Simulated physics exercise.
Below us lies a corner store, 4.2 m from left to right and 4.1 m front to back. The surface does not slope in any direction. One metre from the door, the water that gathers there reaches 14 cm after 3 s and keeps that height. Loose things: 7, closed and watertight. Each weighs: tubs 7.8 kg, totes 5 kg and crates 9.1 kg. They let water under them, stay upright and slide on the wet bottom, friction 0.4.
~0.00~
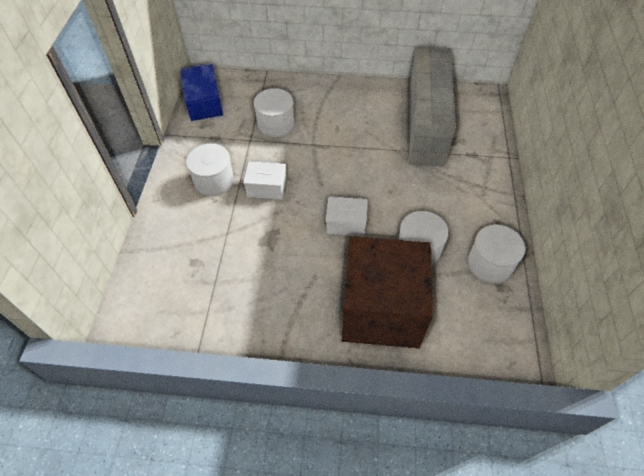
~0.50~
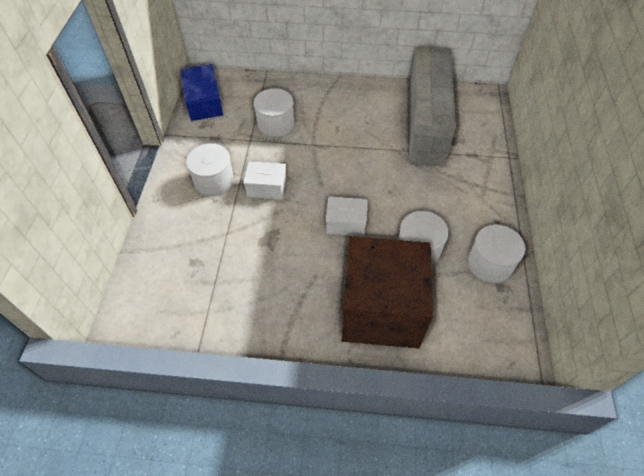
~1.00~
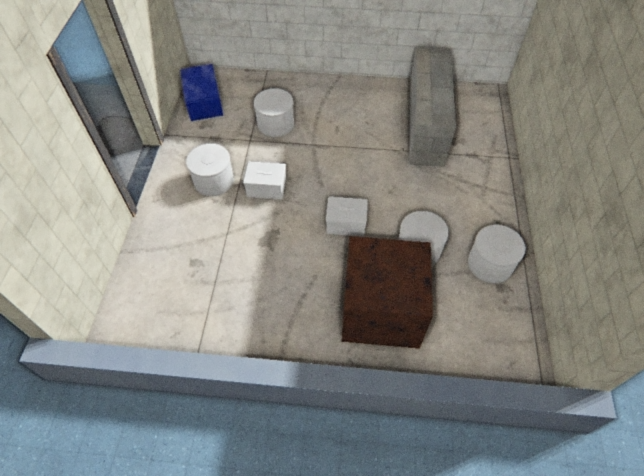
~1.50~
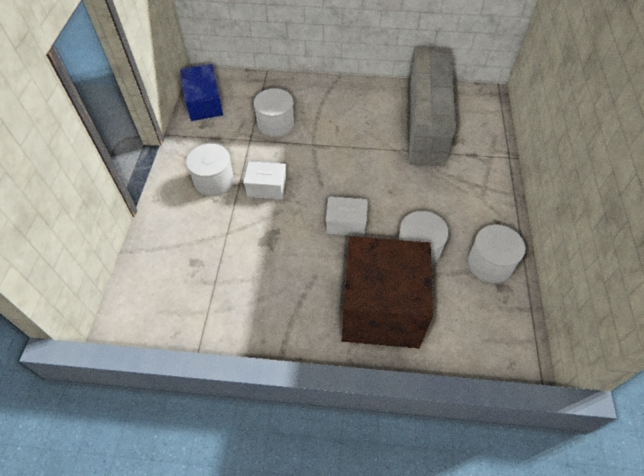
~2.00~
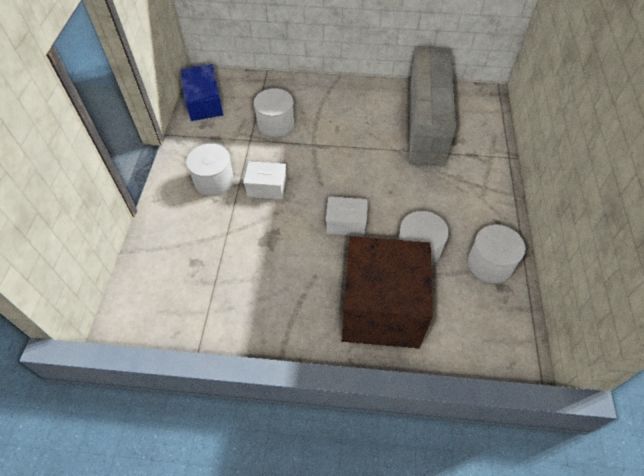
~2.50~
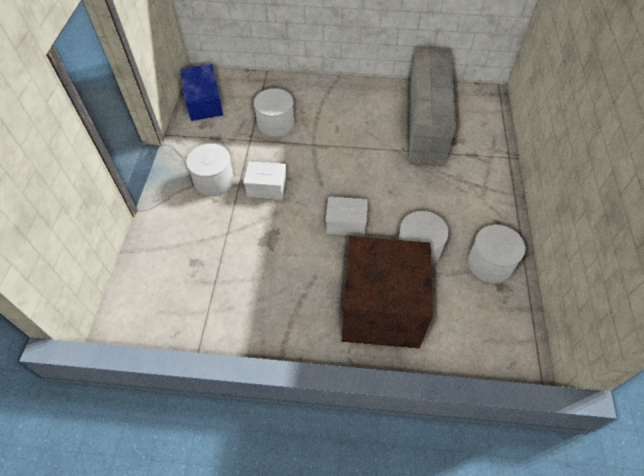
Blue water rises outside the doorway while the crates and totes inside stay still.
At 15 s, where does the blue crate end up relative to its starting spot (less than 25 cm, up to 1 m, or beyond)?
The blue crate ends up within 1 m but past 25 cm.
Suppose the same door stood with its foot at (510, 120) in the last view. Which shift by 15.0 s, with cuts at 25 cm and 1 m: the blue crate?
Then the blue crate would have hardly moved.
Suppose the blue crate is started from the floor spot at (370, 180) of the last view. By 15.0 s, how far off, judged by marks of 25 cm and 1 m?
Answer: It covers a big distance.
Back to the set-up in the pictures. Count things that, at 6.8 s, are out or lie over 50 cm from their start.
I make it 1.
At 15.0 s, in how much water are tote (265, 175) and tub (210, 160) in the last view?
8 and 8 cm.
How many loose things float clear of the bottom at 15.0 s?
Total: 6.
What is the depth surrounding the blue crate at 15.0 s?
Around 5 cm.
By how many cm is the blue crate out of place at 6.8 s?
It has shifted about 0 cm.
After 3.5 s the blue crate is near (199, 82), 0.0 m from its start, aground; 0 afloat.
After 6.8 s the blue crate is near (199, 82), 0.0 m from its start, aground; 0 afloat.
After 11.0 s the blue crate is near (198, 84), 0.0 m from its start, aground; 2 afloat.
After 15.0 s the blue crate is near (189, 102), 0.4 m from its start, afloat; 6 afloat.
